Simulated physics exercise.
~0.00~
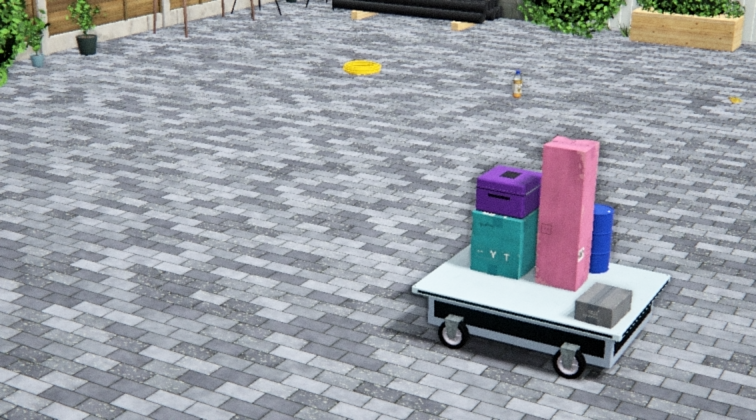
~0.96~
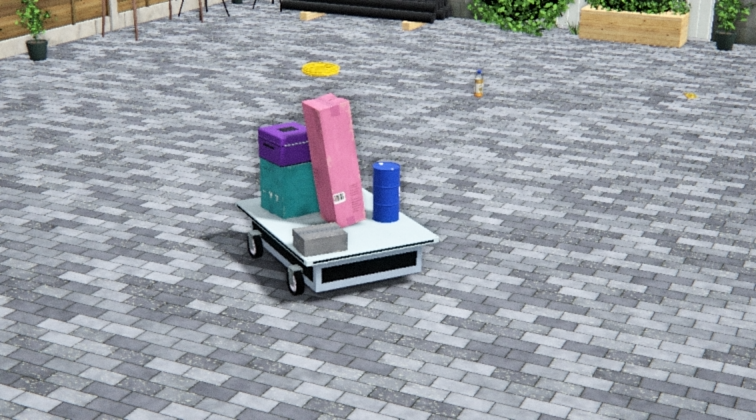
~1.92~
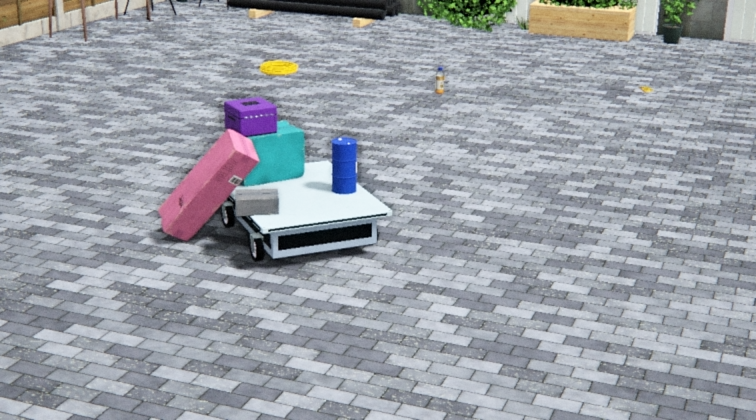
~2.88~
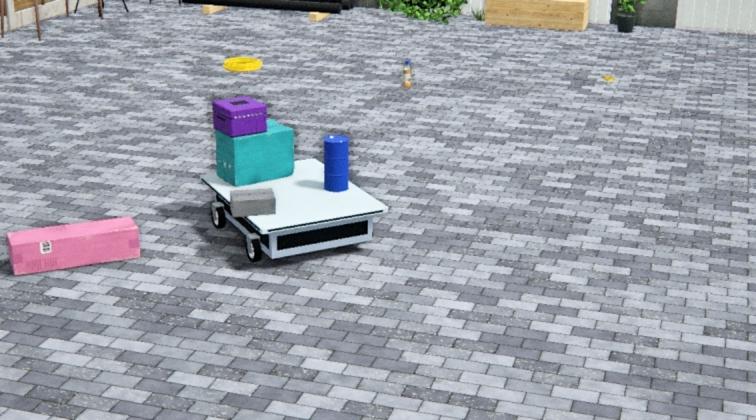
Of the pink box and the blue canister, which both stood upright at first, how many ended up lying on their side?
One of them did. The pink box ended on its side on the paving, while the blue canister was still standing on the cart.
